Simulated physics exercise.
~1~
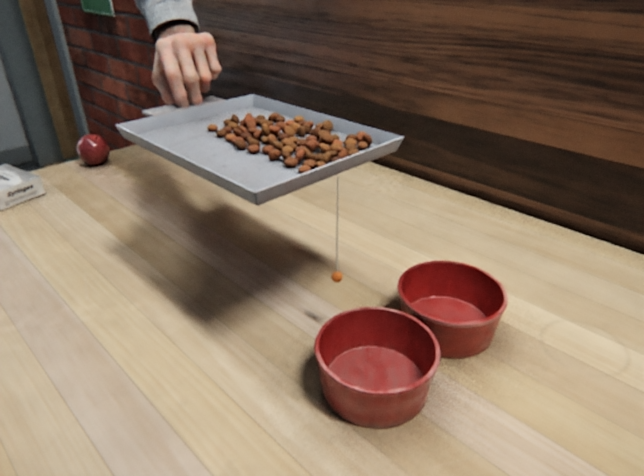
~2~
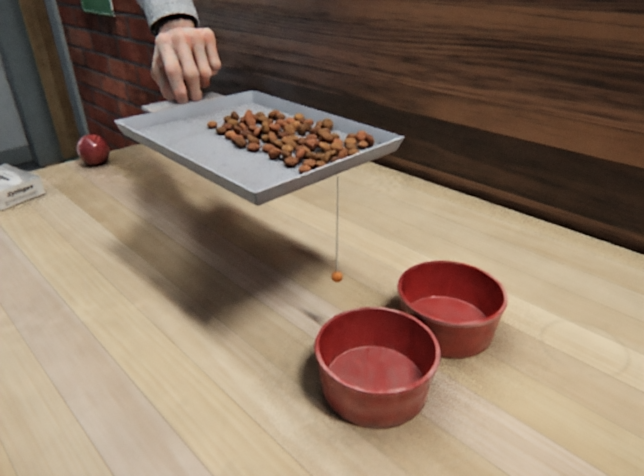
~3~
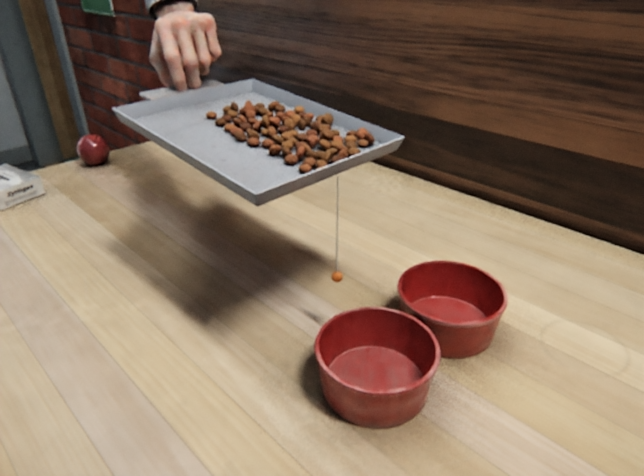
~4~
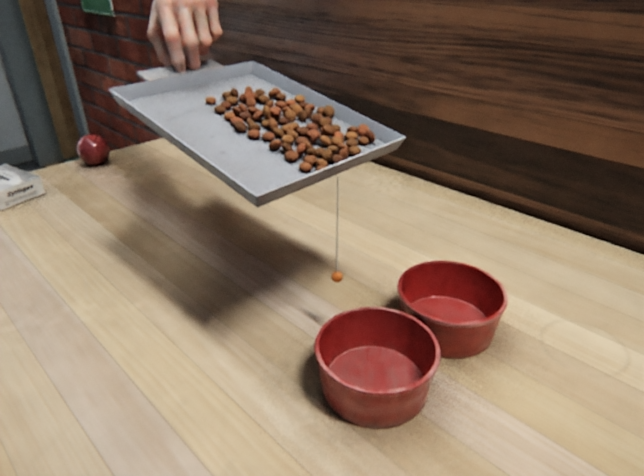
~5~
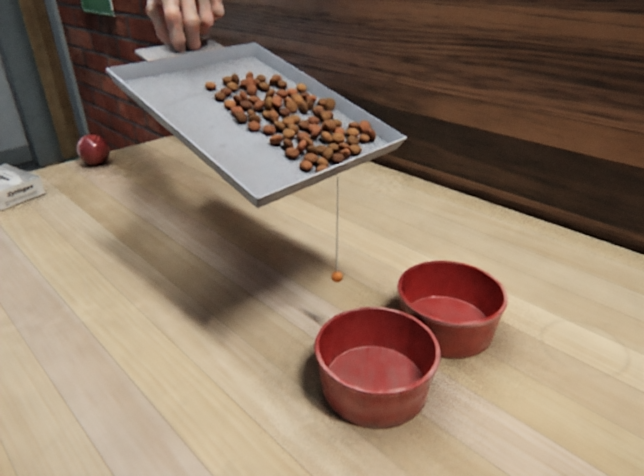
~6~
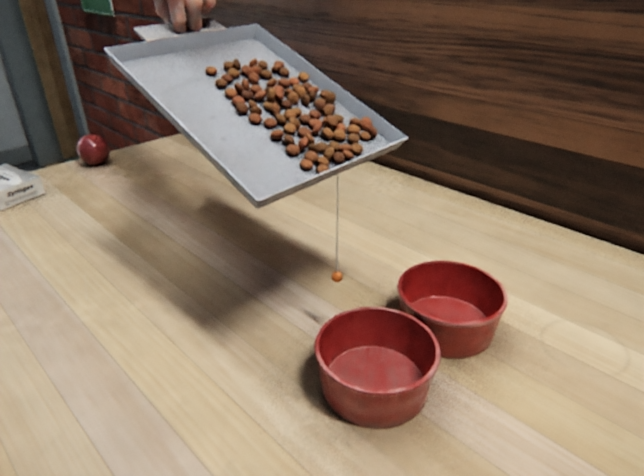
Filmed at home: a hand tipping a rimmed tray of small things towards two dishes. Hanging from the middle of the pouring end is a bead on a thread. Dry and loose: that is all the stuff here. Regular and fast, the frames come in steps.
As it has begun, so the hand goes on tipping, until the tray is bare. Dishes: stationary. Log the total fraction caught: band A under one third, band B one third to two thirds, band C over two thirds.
Band B.
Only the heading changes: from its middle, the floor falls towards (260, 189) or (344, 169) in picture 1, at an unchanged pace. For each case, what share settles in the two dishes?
In order, 10 in a hundred and 50 in a hundred.
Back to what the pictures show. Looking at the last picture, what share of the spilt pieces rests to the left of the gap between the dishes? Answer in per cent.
I make it about 90 percent or so.
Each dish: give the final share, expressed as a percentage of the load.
The left dish holds 30 % and the right dish holds 20 %.
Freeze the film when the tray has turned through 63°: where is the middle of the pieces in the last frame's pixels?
Close to (347, 148).
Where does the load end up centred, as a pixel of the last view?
Resting centre, last frame: Roughly (374, 361).
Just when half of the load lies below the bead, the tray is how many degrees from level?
95°, roughly.
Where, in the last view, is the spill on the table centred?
(338, 330), about.
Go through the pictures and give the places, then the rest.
Corners of the pouring end at (256, 188) and (397, 137), level; middle of the load at (283, 137), bits of dog kibble; left dish at (424, 394); right dish at (495, 328); bead on its thread at (337, 277), in the first picture.
Corners of the pouring end at (256, 189) and (397, 137), level; middle of the load at (283, 135), in the second picture.
Corners of the pouring end at (257, 190) and (398, 136), tipped barely, level across its low end; middle of the load at (283, 129), in the third picture.
Corners of the pouring end at (258, 191) and (399, 136), tipped a little, level across its low end; middle of the load at (284, 121), in the fourth picture.
Corners of the pouring end at (259, 193) and (400, 136), tipped clearly, level across its low end; middle of the load at (285, 112), in the fifth picture.
Corners of the pouring end at (260, 195) and (401, 136), tipped clearly, level across its low end; middle of the load at (286, 104); left dish at (424, 394); right dish at (495, 328), in the sixth picture.
Soon after the last picture, tray tipped steeply; nearly all on the tray; a stray few in the air.
A little later, tray tipped right over; a small part on the tray; about a quarter in the left dish; a small part in the right dish; about a quarter outside both; about a quarter in the air.
Later still, tray tipped past a quarter turn; about a third in the left dish; about a quarter in the right dish; about half outside both.
At rest, tray tipped past a quarter turn; about a third in the left dish; about a quarter in the right dish; about half outside both.
